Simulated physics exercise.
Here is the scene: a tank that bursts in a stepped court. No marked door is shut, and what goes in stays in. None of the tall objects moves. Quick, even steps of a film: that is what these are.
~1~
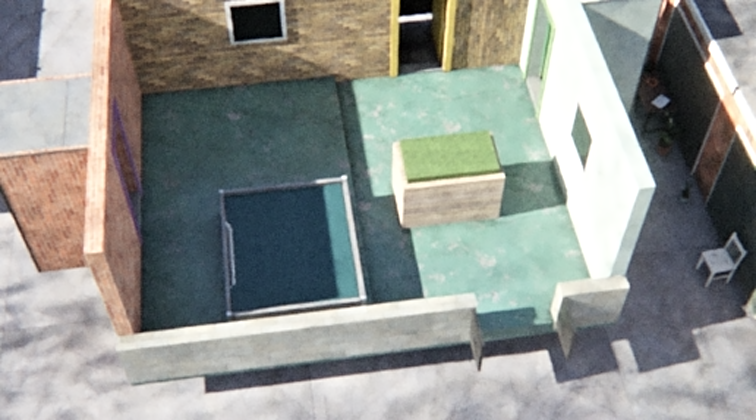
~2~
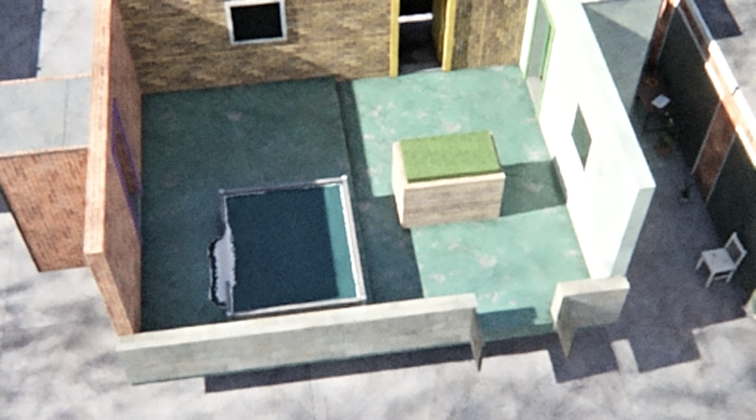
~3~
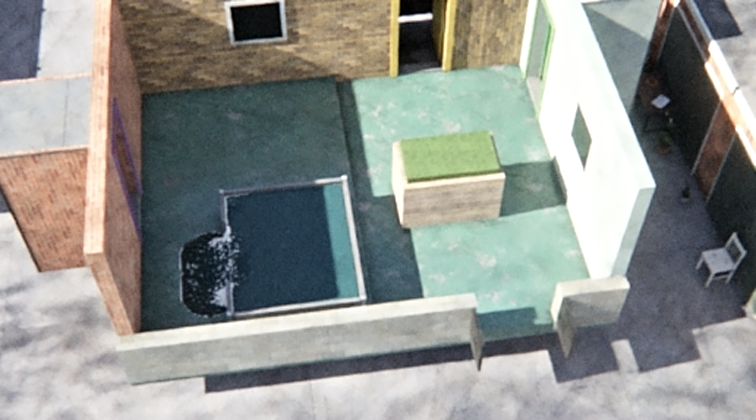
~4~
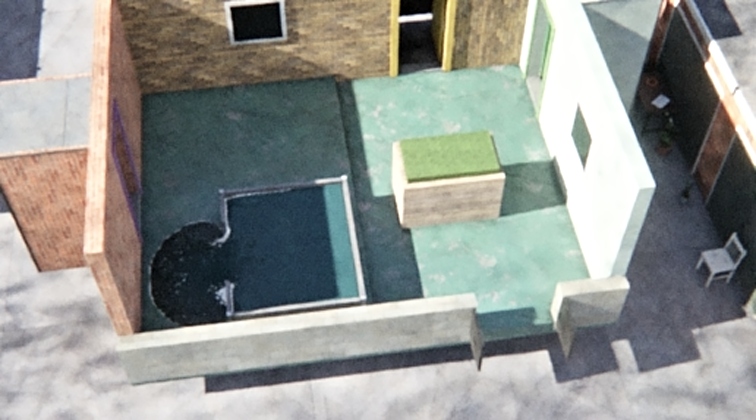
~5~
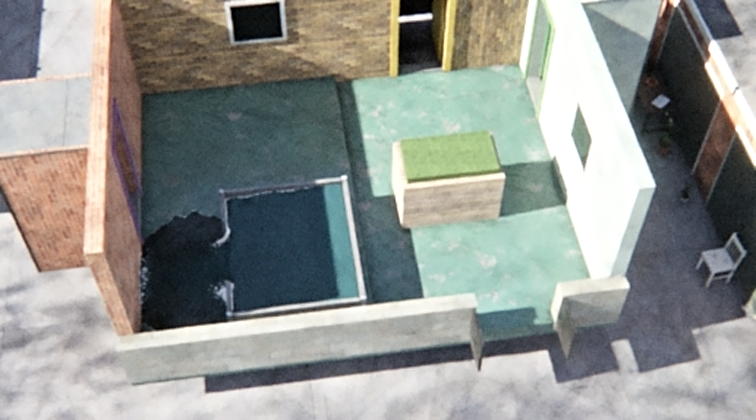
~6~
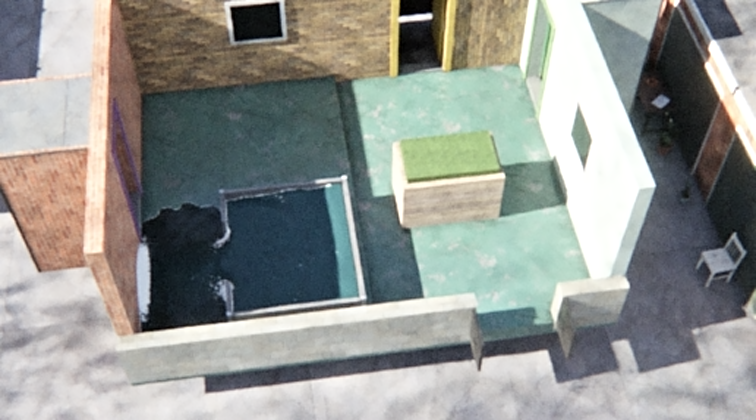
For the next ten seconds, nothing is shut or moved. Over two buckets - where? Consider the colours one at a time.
As I see it, the yellow door will let through no more than two buckets; the purple door will let through no more than two buckets; the green door will let through no more than two buckets.
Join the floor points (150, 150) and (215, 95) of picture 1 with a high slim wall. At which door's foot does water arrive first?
That's the purple-painted one.
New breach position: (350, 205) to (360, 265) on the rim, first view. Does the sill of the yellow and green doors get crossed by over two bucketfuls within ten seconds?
Yellow goes past it, green falls short.
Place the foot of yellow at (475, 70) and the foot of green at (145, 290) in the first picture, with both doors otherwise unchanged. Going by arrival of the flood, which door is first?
Result: The green one.
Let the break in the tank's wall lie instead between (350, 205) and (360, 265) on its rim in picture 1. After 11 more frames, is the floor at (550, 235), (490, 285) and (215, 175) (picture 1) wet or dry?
Going through them one by one, I'd say waterlogged, then waterlogged, then high and dry.
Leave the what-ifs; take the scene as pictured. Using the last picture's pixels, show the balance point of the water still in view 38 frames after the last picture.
About (265, 217).
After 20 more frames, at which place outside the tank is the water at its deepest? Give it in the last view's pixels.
I'd point to about (225, 333).
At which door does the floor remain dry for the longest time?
I'd say the one in green.
A moment on, water covers 10 % of the floor; the yellow door not reached, the purple door wet at the sill, nothing in, the green door not reached.
Next, water covers 20 % of the floor; the yellow door not reached, the purple door under two buckets in, the green door not reached.
Then, water covers 35 % of the floor; the yellow door not reached, the purple door under two buckets in, the green door not reached.
Later, water covers 60 % of the floor; the yellow door wet at the sill, nothing in, the purple door under two buckets in, the green door not reached.
In the end, water covers 85 % of the floor; the yellow door wet at the sill, nothing in, the purple door under two buckets in, the green door wet at the sill, nothing in.
